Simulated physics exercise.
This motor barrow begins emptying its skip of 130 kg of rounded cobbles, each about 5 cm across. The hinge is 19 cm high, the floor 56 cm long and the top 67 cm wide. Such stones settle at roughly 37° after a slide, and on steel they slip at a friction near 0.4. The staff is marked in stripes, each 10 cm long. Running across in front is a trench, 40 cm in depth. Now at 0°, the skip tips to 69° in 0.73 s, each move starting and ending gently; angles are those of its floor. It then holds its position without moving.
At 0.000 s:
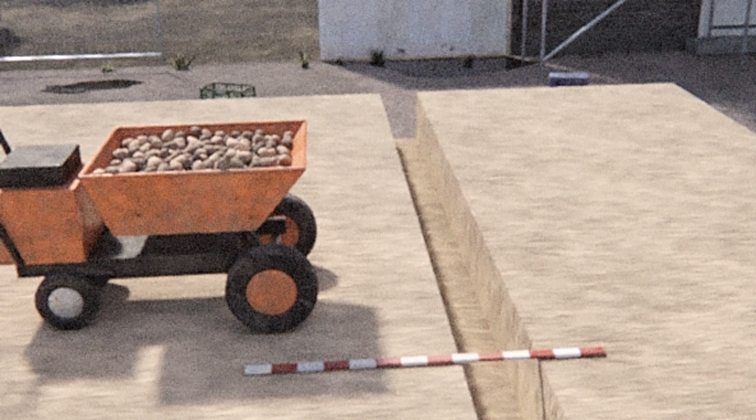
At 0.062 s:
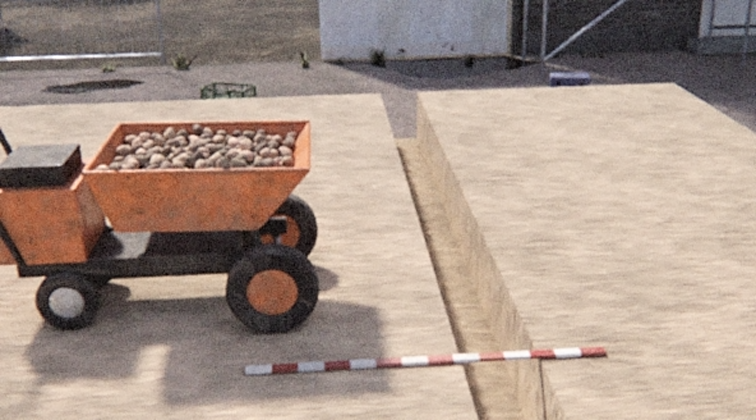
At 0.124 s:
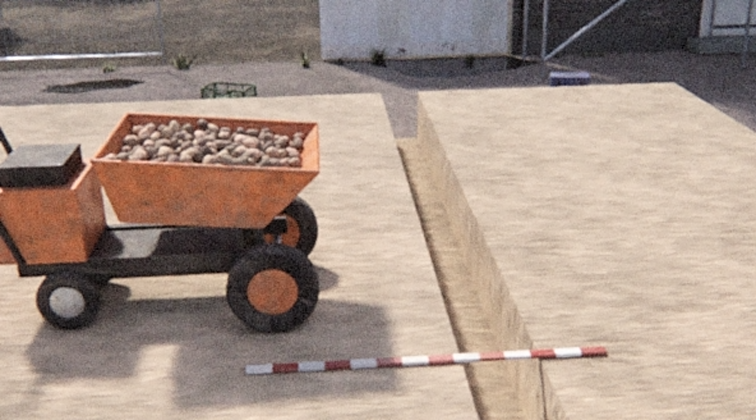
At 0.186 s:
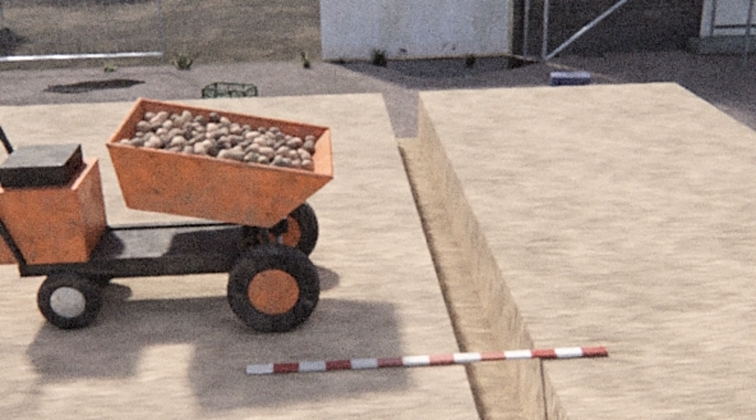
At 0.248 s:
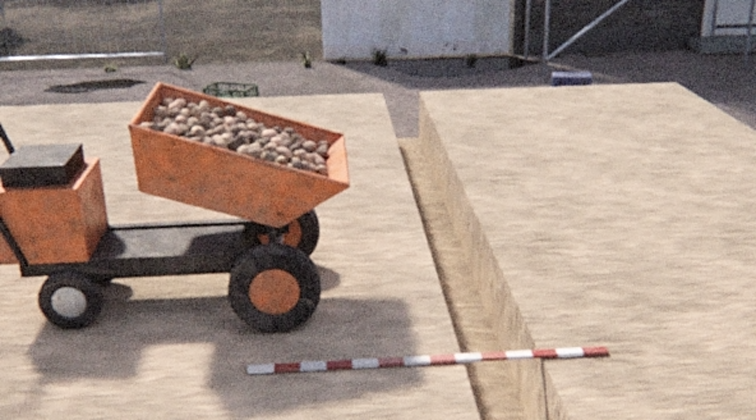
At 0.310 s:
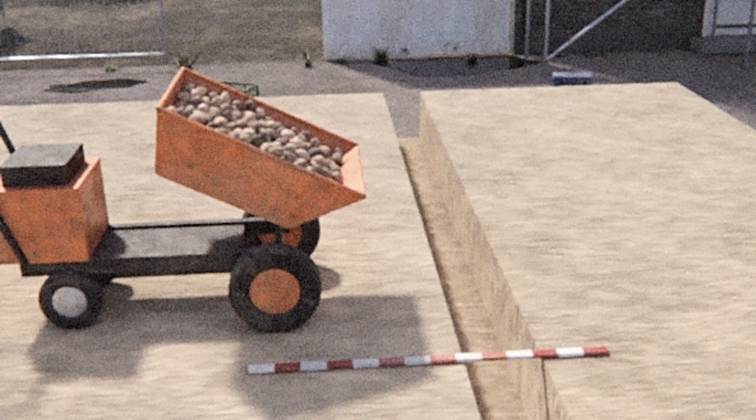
On a pale, sandy surface beside a narrow trench, with a red and white striped pole lying across it, an orange motor barrow stands still while its skip of rounded stones tilts gradually, the left end rising higher.
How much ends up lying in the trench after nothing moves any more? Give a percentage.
A share of about 85 per cent.
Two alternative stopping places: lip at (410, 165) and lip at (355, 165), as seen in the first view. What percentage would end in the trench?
I'd expect close to 25 per cent at the first and 65 per cent at the second.
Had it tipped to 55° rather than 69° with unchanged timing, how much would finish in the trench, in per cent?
I'd guess some 45 in a hundred.
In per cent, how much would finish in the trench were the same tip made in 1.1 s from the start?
Roughly 85 per cent would.
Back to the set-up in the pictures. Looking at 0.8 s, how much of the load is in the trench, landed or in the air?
Around 20 per cent of it, at that instant.
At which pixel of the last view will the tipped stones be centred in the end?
The middle should be near (471, 339).
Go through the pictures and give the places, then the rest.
In the first frame, the skip is at 0°, its lip at (305, 169); the top of the load is at (223, 146).
In the second frame, lip at (309, 170), floor tilted 1°, highest stones at (202, 145); the stones move at 0.3 m/s on average.
In the third frame, lip at (319, 172), floor tilted 5°, highest stones at (175, 136); the stones move at 0.7 m/s on average.
In the fourth frame, the skip is at 11°, its lip at (333, 178); the top of the load is at (165, 128); the stones move at 1.0 m/s on average.
In the fifth frame, lip at (349, 186), floor tilted 18°, highest stones at (169, 113); the stones move at 1.2 m/s on average.
In the sixth frame, the skip is at 27°, its lip at (366, 197); the top of the load is at (191, 99); the stones move at 1.3 m/s on average.
After 0.6 s the floor is at 59°; 100 % in the skip; the foremost stones are at (391, 217).
After 0.8 s the floor is at 69°; 70 % in the skip, 11 % short of the trench, 19 % in the trench; the foremost stones are at (489, 307).
After 1.2 s the floor is at 69°; 22 % in the skip, 10 % short of the trench, 65 % in the trench, 3 % past the trench; the foremost stones are at (590, 263).
After 3.1 s the floor is at 69°; 0 % in the skip, 12 % short of the trench, 85 % in the trench, 3 % past the trench; the foremost stones are at (710, 253).
